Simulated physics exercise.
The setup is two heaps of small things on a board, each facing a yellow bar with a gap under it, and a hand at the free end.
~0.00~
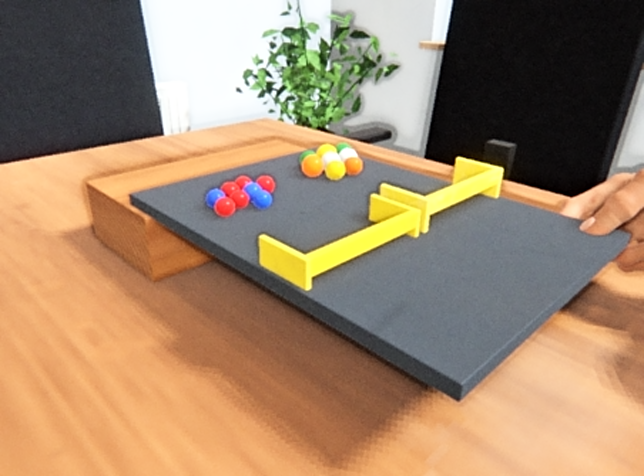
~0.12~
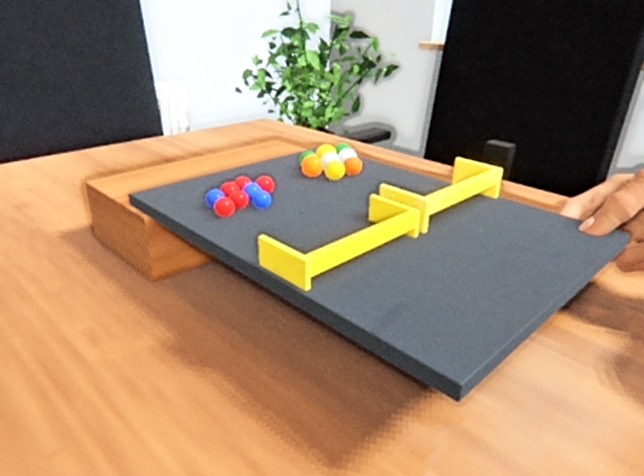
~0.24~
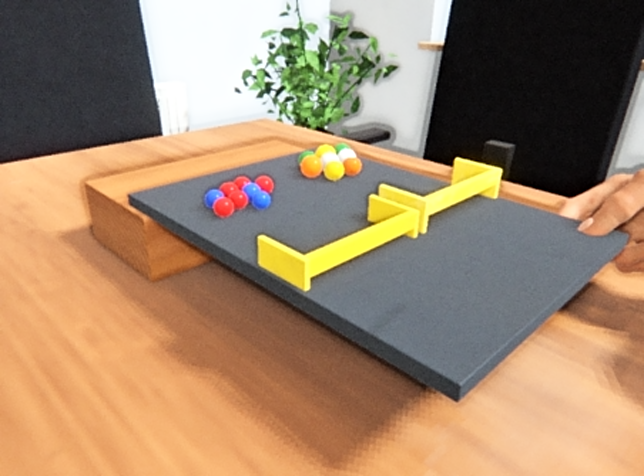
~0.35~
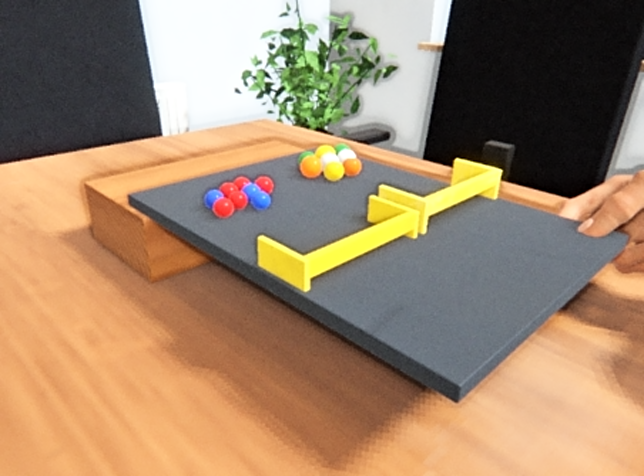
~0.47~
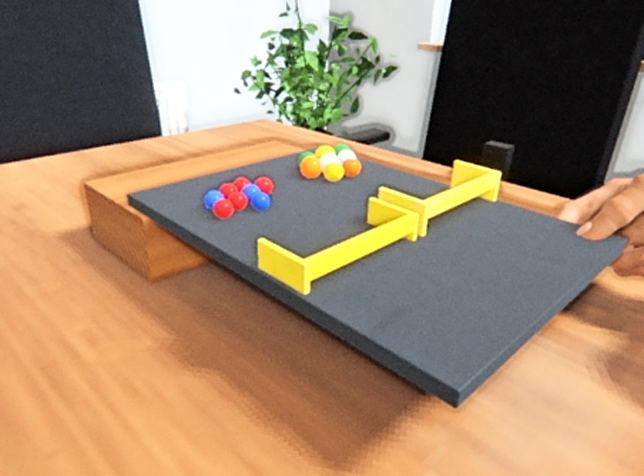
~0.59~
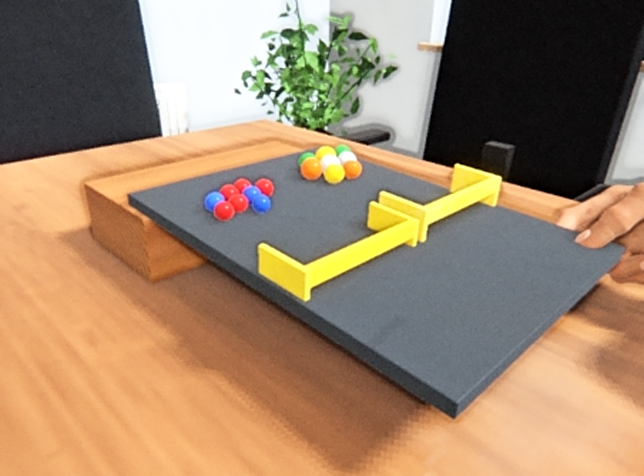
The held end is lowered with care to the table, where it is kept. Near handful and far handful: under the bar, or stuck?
Watch the near handful stay trapped once it tips, watch the far handful stay trapped once it tips.
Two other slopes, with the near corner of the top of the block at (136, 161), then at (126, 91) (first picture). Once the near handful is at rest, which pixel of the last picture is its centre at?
Roughly (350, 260) first, then (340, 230).
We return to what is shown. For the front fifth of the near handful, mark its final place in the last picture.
Its middle rests roughly at (339, 299).
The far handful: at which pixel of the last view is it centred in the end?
Its centre ends up around (430, 237).
Around 0.83 s, board sloping at 6°; near handful where it was; far handful where it was.
Around 1.14 s, board sloping at 11°; near handful on its way down; far handful on its way down.
Around 1.46 s, board resting at 12°; near handful has reached its gate; far handful has reached its gate.
Finally (1.9 s), board resting at 12°; near handful gathered behind its gate; far handful gathered behind its gate.
